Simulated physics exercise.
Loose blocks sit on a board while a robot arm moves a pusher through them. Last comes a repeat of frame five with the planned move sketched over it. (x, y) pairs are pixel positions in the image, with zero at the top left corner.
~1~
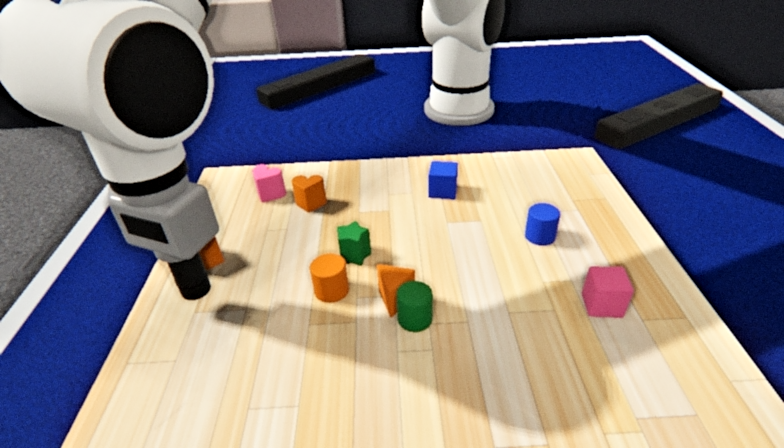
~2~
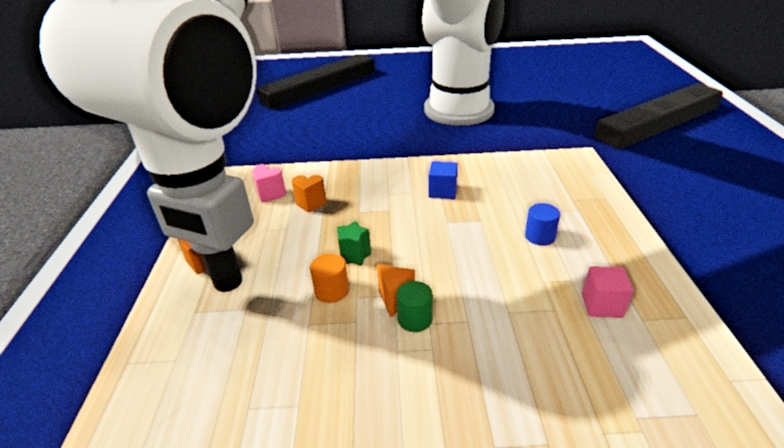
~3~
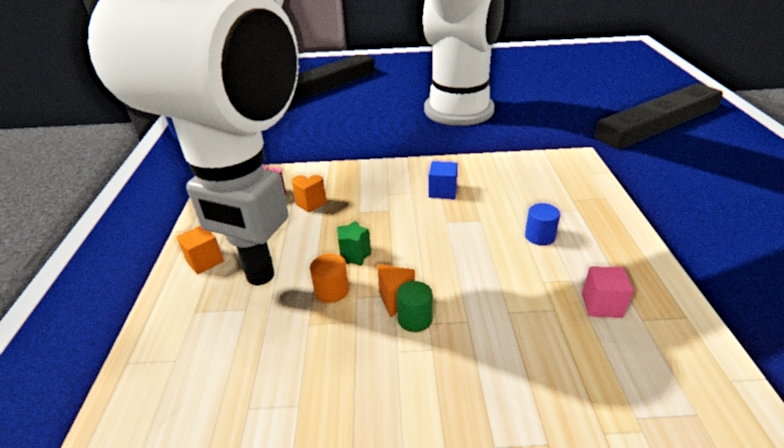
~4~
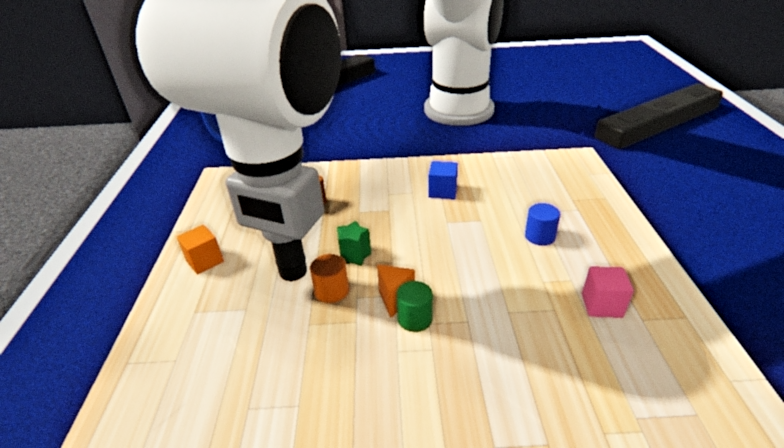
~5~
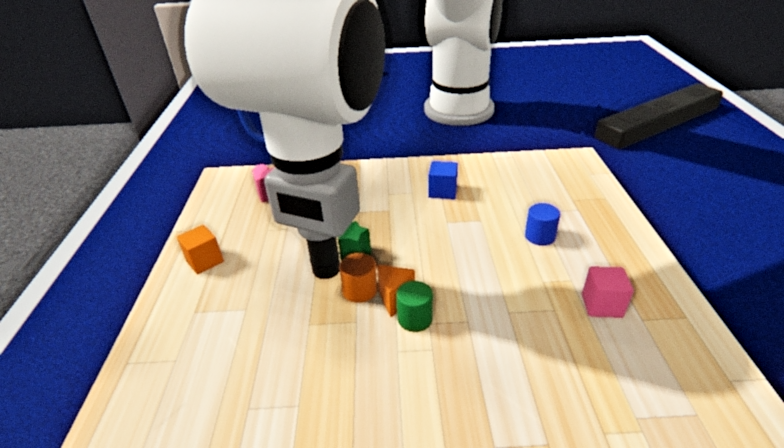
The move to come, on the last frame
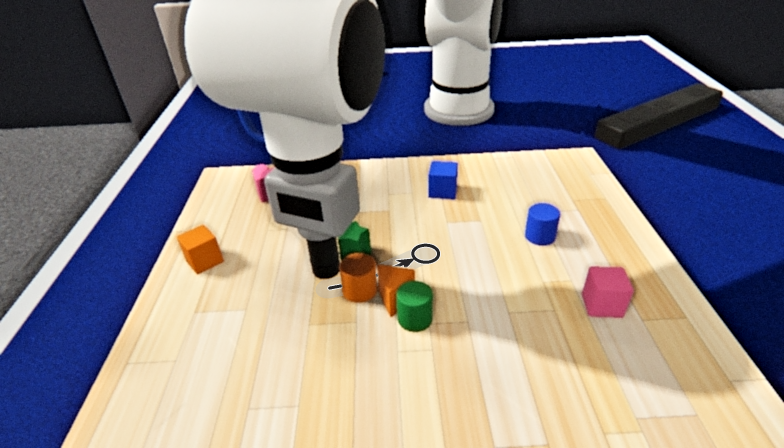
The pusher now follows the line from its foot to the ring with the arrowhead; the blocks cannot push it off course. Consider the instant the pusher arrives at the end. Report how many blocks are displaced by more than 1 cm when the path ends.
The count will be 2.
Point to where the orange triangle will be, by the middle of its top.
Pixel (426, 270).
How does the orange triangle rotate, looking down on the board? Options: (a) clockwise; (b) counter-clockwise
The answer is a.
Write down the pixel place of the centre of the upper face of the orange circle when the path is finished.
Close to (439, 246).
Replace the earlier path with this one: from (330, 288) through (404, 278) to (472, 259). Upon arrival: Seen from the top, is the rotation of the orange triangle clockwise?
Yes, that is how it ends up.
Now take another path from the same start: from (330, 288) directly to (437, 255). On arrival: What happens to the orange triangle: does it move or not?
When the path is over, the orange triangle has left its spot.
The drawn path runs from (330, 288) over (365, 280) and (396, 267) to (426, 254).
The first path, step by step. One third of the way, pusher at (365, 262); orange circle at (396, 254); orange triangle at (416, 270), turned 75° clockwise.
Two thirds of the way, pusher at (397, 249); orange circle at (424, 250); orange triangle at (426, 270), turned 100° clockwise.
At the end, pusher at (426, 237); green star block not moved; orange circle at (439, 246); orange triangle at (426, 270), turned 100° clockwise.
